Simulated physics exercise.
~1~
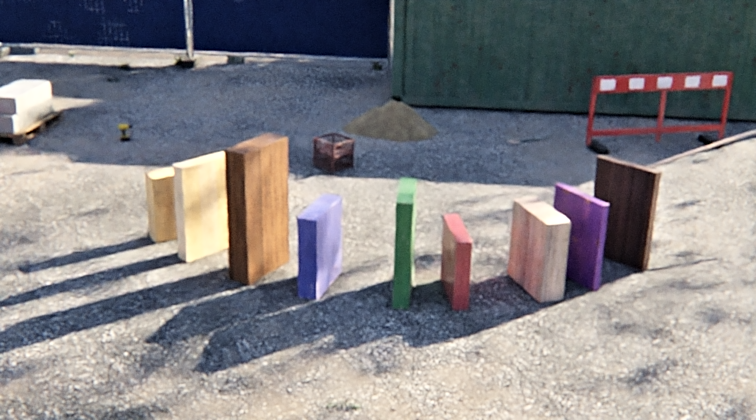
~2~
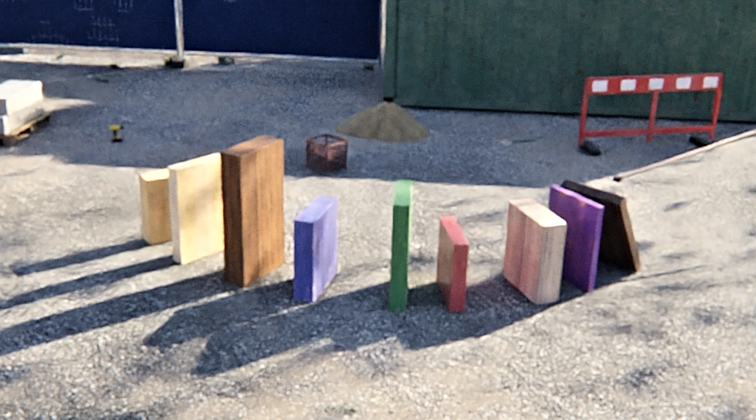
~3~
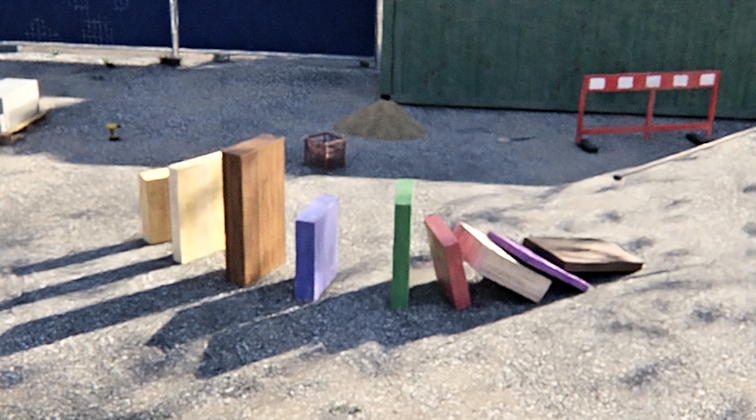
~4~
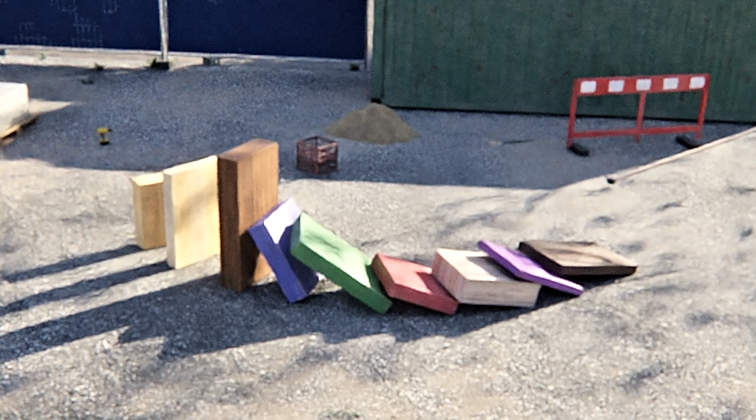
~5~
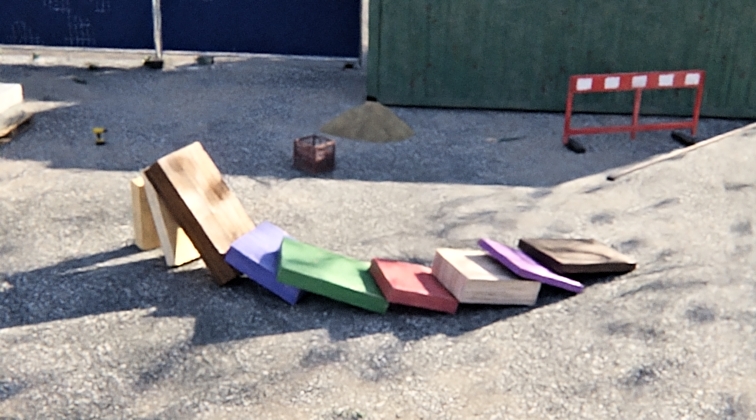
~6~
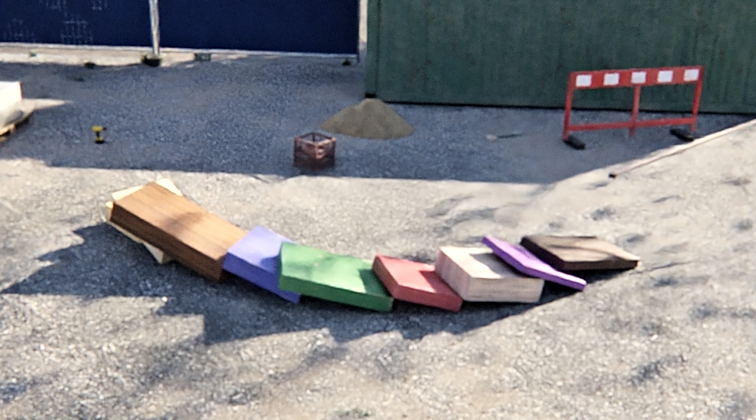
On a gravel yard, nine thick boards topple one after another from right to left.
